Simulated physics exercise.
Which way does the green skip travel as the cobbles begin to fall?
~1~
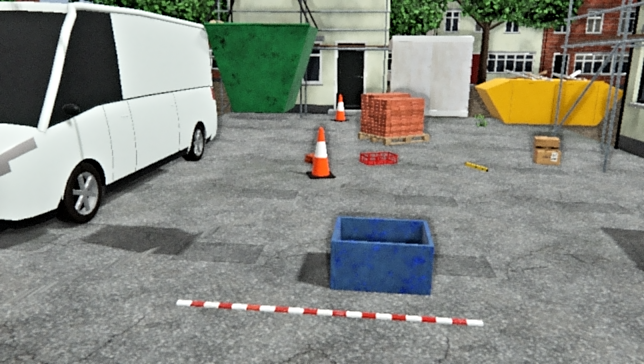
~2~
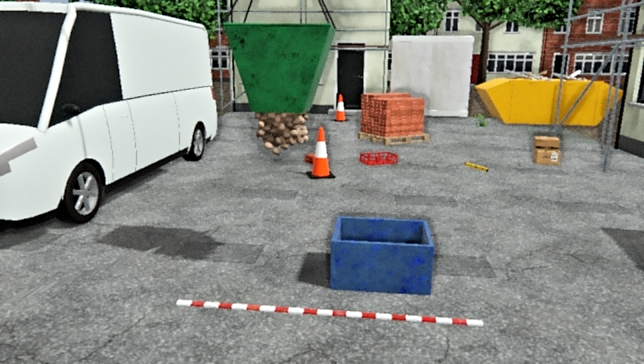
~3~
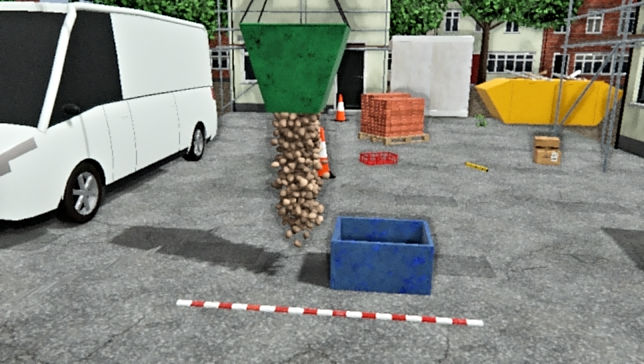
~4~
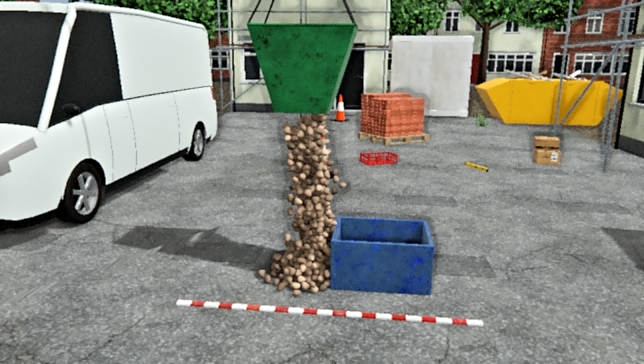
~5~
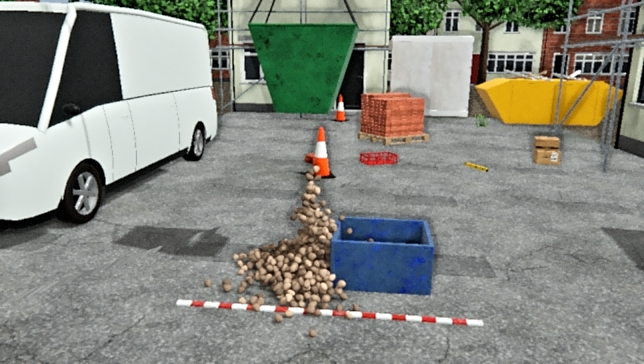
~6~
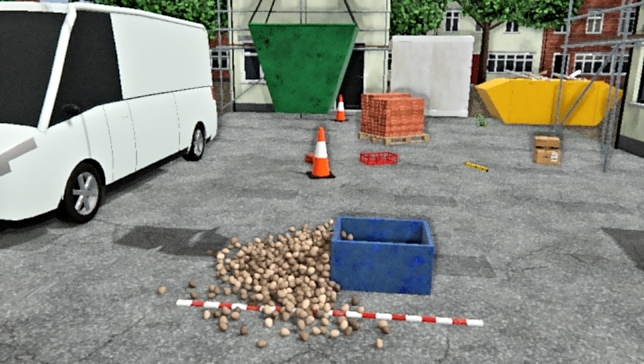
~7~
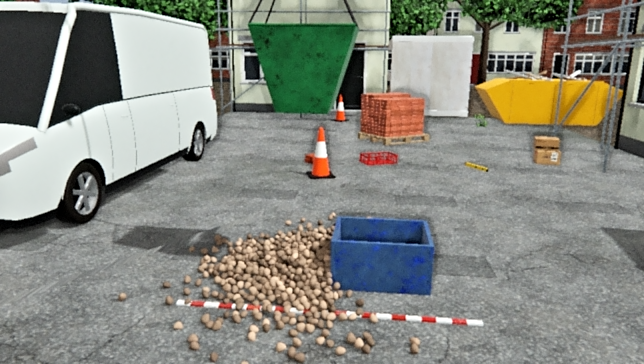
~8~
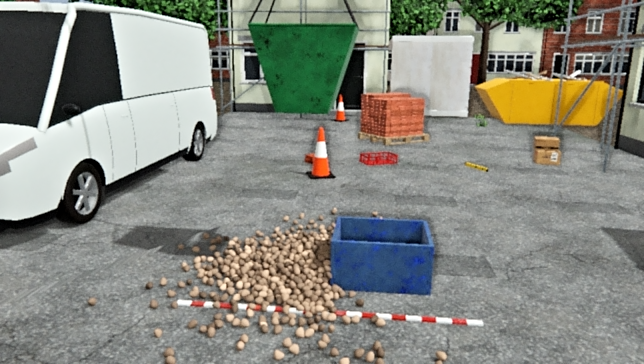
The green skip travels to the right.
